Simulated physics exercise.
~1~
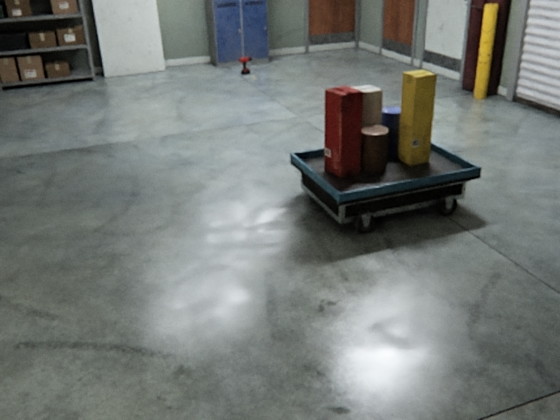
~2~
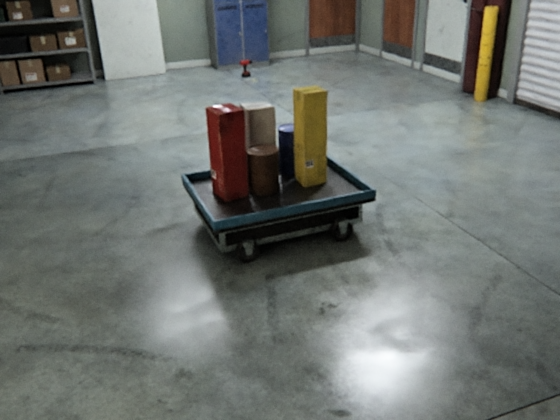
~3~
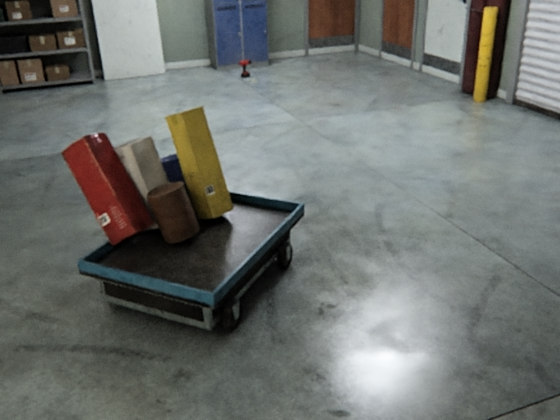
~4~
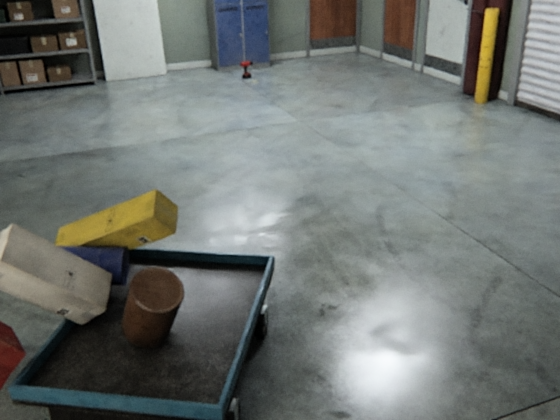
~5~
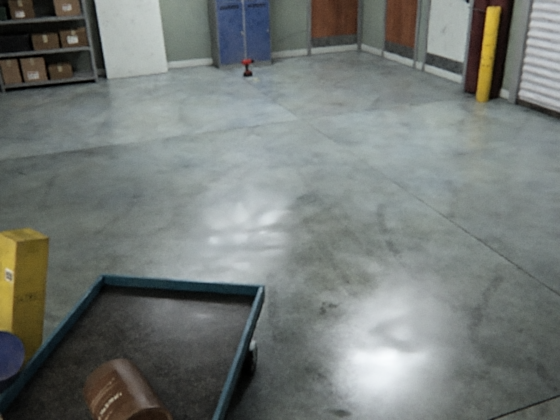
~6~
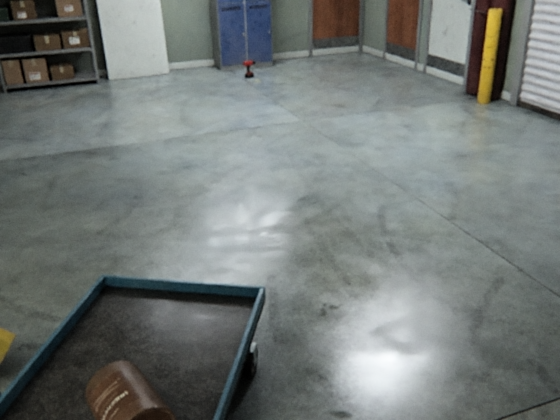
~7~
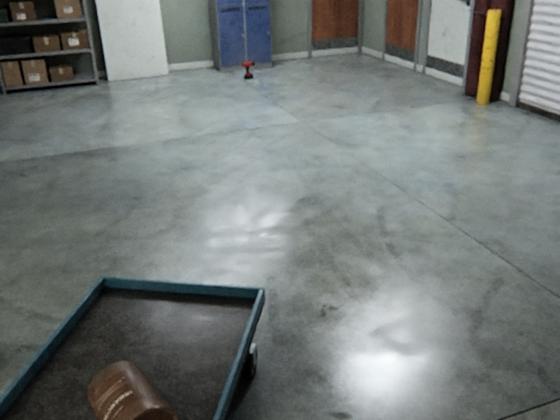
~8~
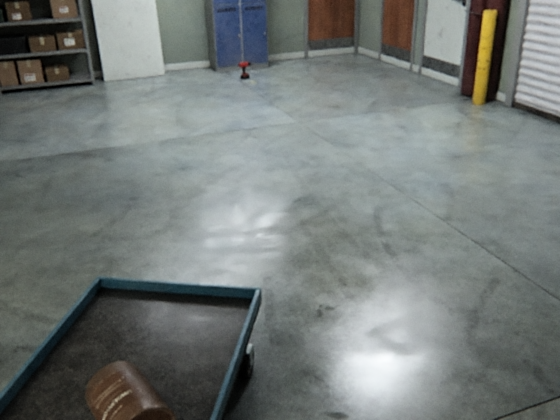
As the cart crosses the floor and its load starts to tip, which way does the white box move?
The white box moves to the left.
